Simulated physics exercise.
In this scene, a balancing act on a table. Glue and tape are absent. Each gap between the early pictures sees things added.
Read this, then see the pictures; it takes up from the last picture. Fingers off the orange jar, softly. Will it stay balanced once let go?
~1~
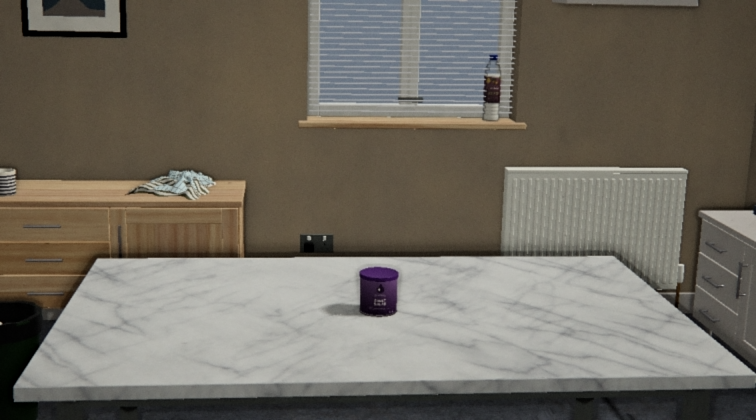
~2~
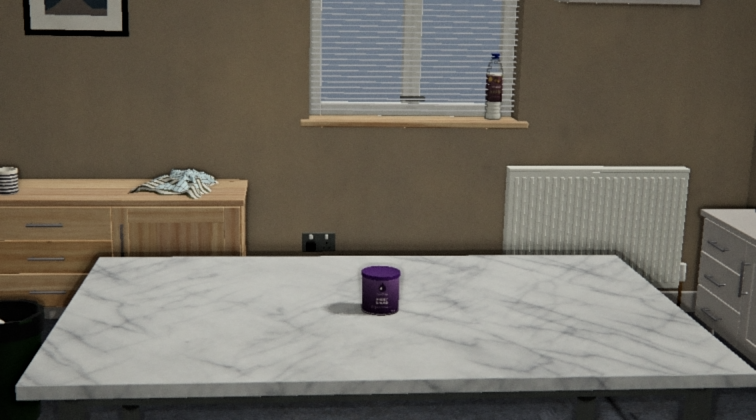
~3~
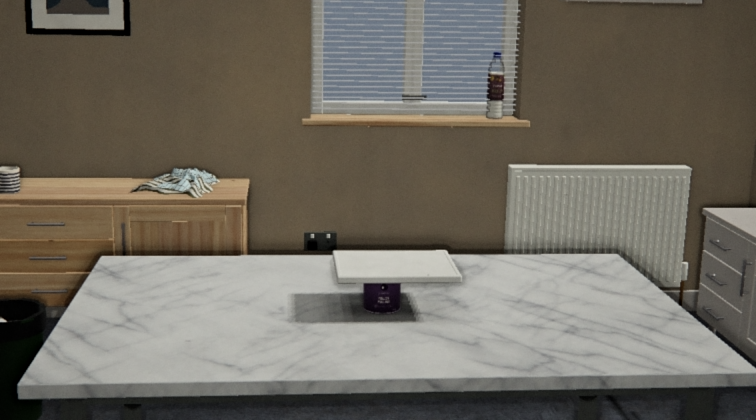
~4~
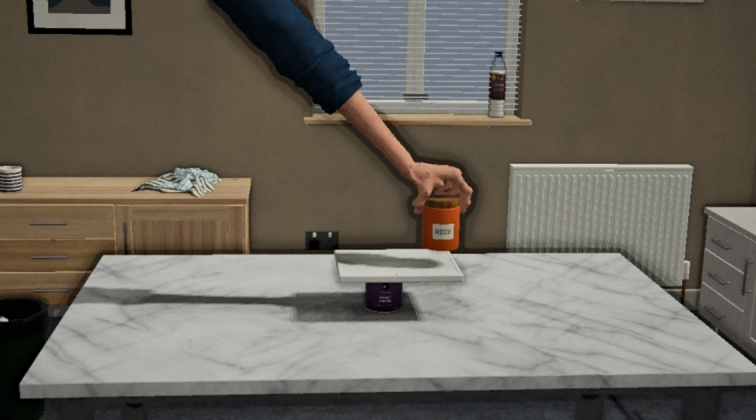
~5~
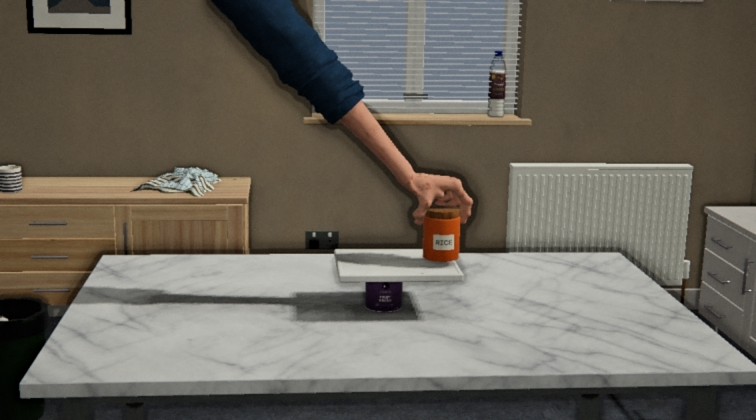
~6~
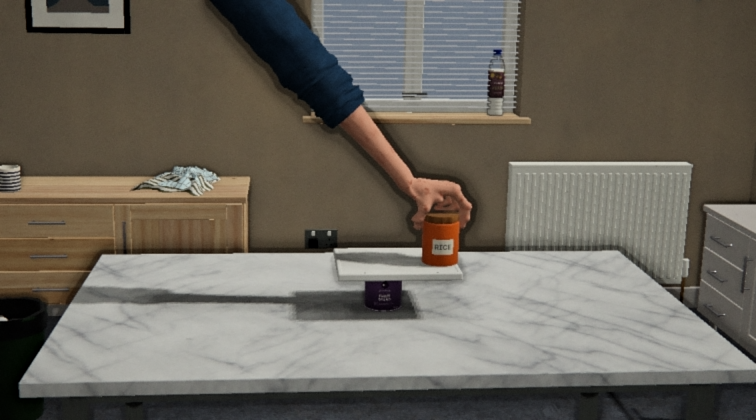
Comes down.
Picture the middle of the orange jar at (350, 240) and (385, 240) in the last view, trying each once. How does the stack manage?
Well, the first time the stack comes down, and the second time it stays put.
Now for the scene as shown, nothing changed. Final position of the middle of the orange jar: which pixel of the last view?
I'd say around (480, 289) in the last view.
Then, 0.20 s after the last picture, orange jar tipped 14° from how it was near (446, 248); white lid tipped 17° from how it was.
Then, 0.30 s after the last picture, orange jar now fallen; white lid tipped 52° from how it was.
Then, 0.40 s after the last picture, white lid tipped 51° from how it was.
Then, 0.50 s after the last picture, white lid tipped 36° from how it was.
At rest, fallen, orange jar; tipped over in the stack, white lid; purple tin in place. Seen from the same camera at the end, orange jar near (480, 288). The stack loses its balance.
